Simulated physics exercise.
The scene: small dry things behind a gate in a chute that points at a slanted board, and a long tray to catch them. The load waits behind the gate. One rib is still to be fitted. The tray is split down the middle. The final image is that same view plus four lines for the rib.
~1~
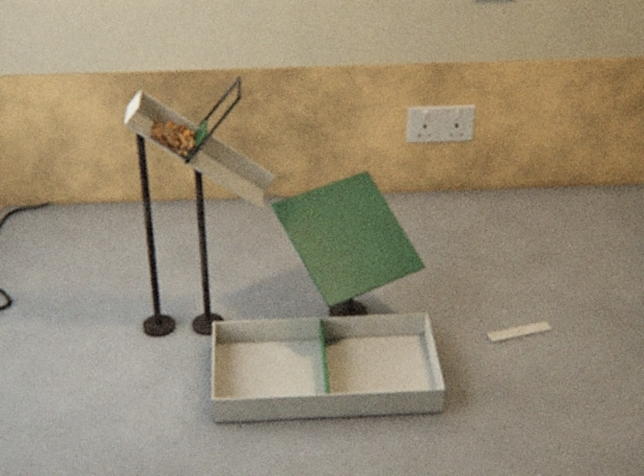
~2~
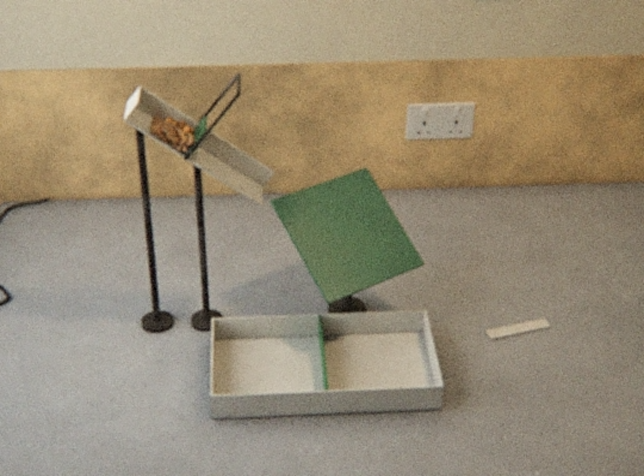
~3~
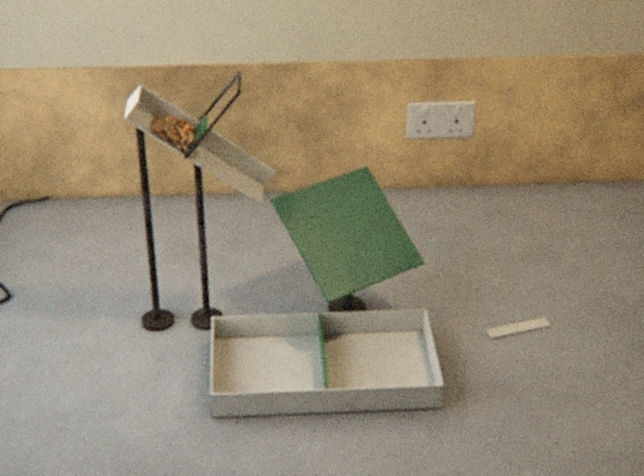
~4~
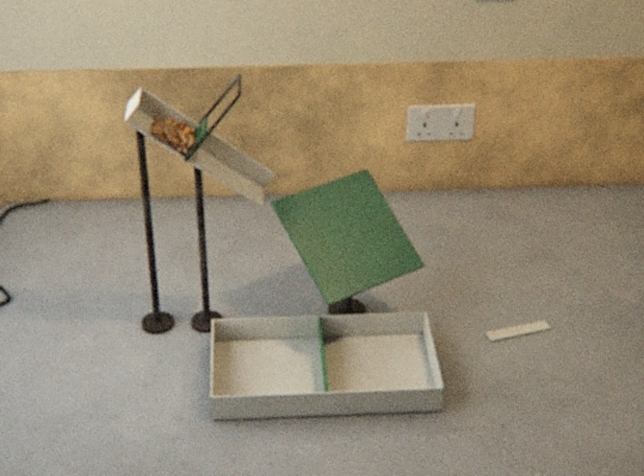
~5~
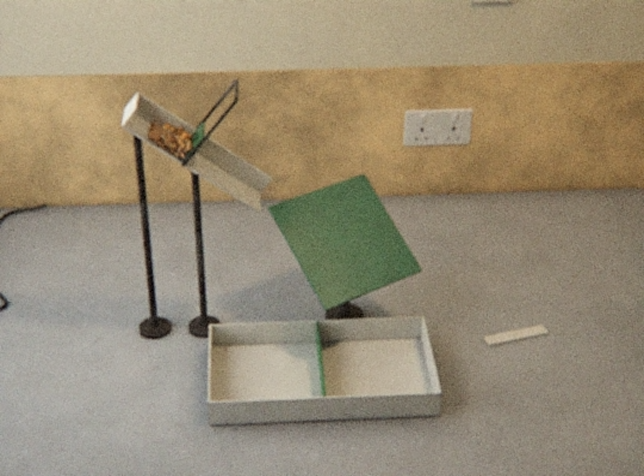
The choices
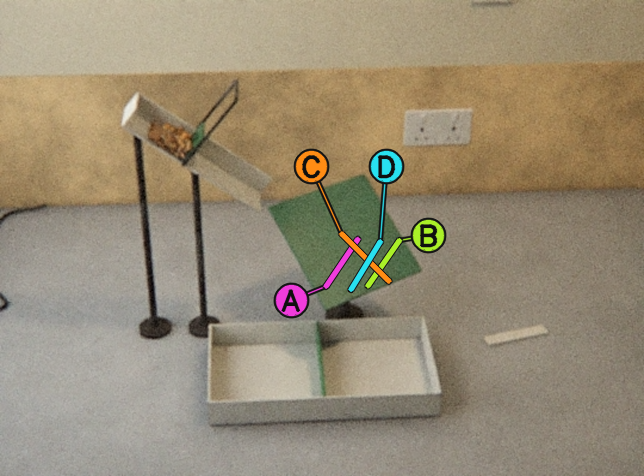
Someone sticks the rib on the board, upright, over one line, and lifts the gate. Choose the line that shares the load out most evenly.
A beats the others.
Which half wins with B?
The right half.
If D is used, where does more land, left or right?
Right.
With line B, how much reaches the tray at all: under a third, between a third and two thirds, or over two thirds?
It is over two thirds.
On the marked copy, line A from (357, 239) to (326, 286); line B from (399, 240) to (367, 285); line C from (341, 233) to (388, 281); line D from (380, 241) to (351, 289).
With A, of what is caught, about two thirds in the left half, about a third in the right.
With B, of what is caught, none in the left half, all in the right.
With C, of what is caught, none in the left half, all in the right.
With D, of what is caught, a small part in the left half, nearly all in the right.
